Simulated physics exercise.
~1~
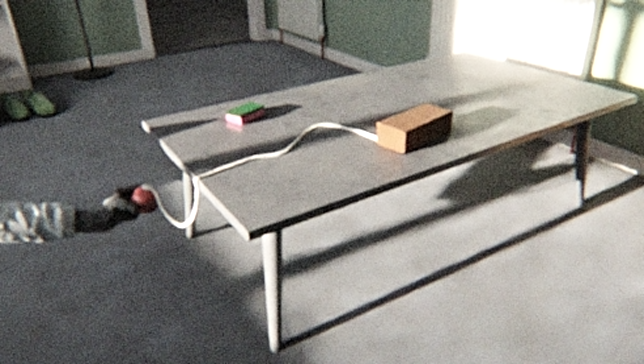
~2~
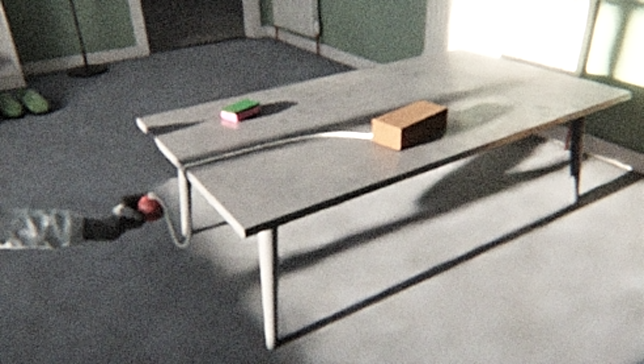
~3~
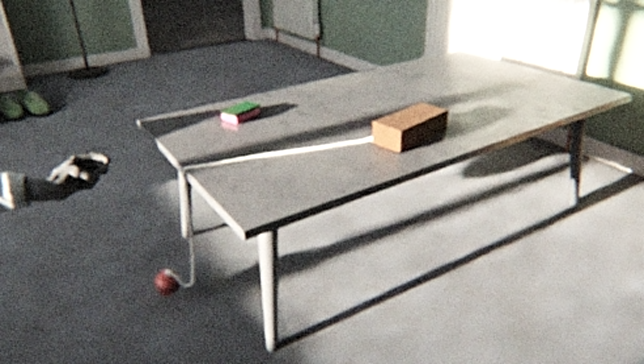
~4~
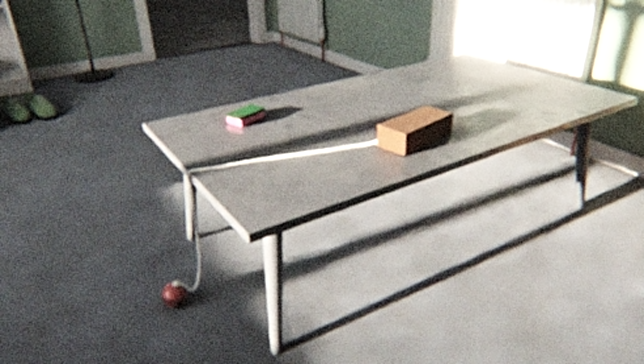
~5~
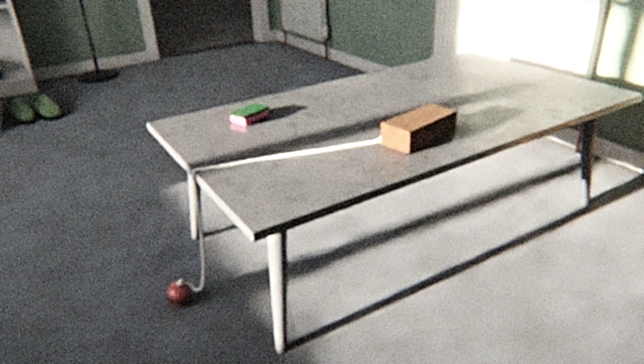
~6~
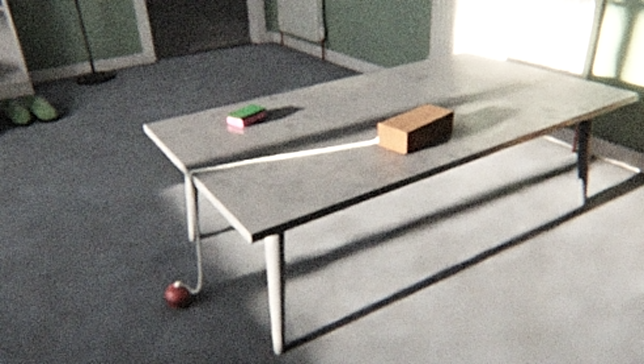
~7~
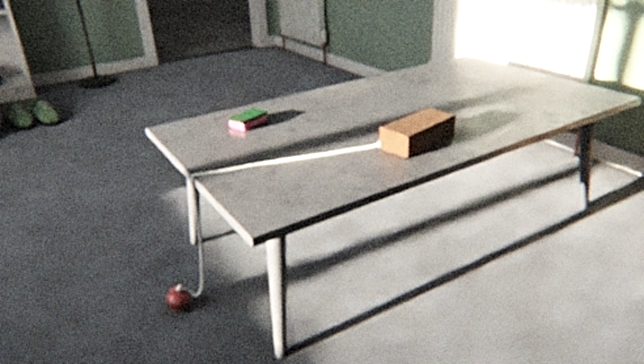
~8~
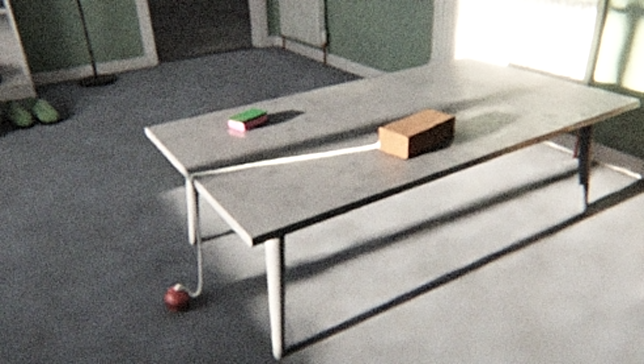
The video shows a gloved hand lowering a red ball on a white cord past the end of a gray table, then letting go and withdrawing. The ball drops to the floor and rests there, while the brown brick and the green and pink sponge stay still on the tabletop.
